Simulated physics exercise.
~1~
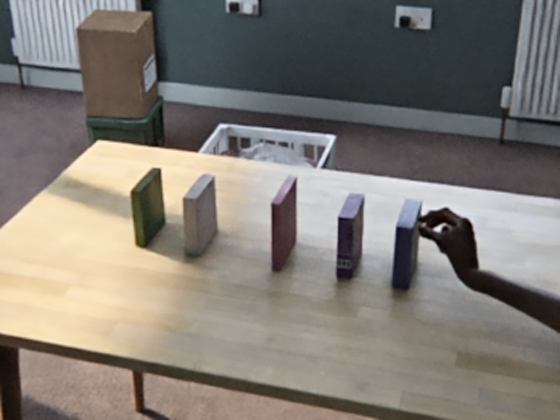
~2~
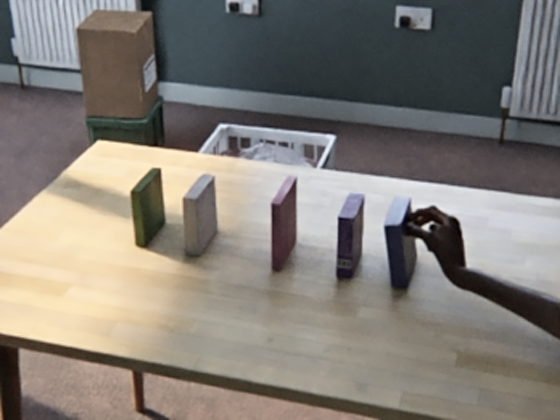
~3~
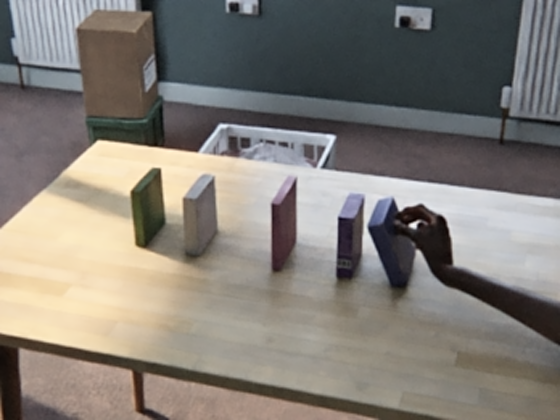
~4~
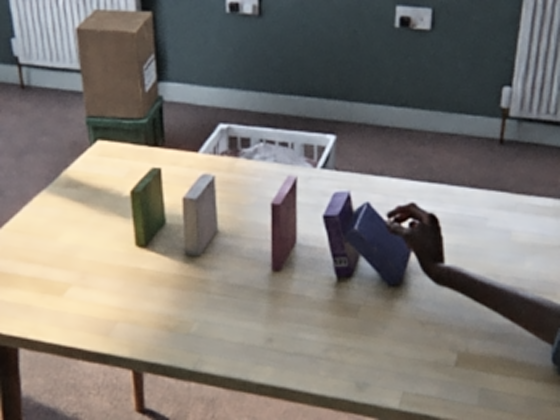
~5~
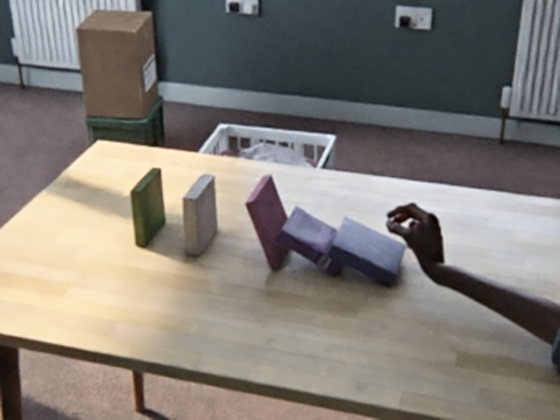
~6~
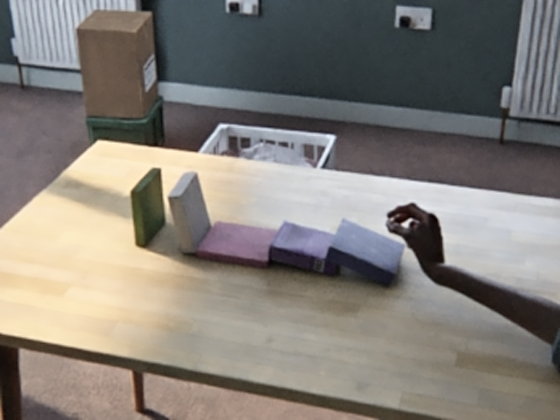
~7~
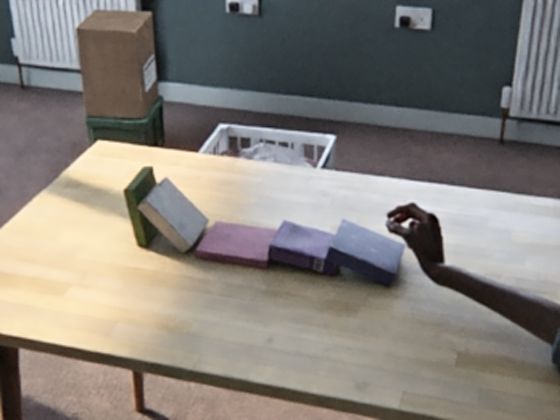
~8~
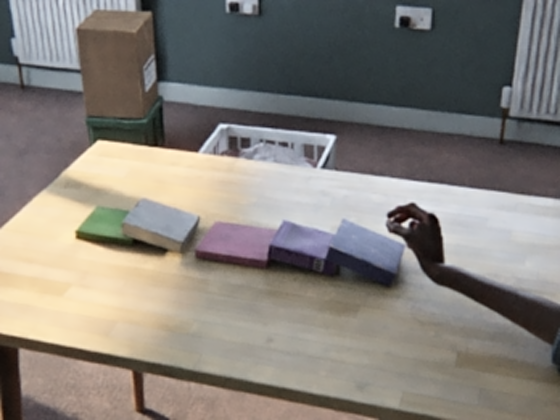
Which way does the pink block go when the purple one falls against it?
The pink block tips over to the left and ends up lying flat on the table, left of where it stood.
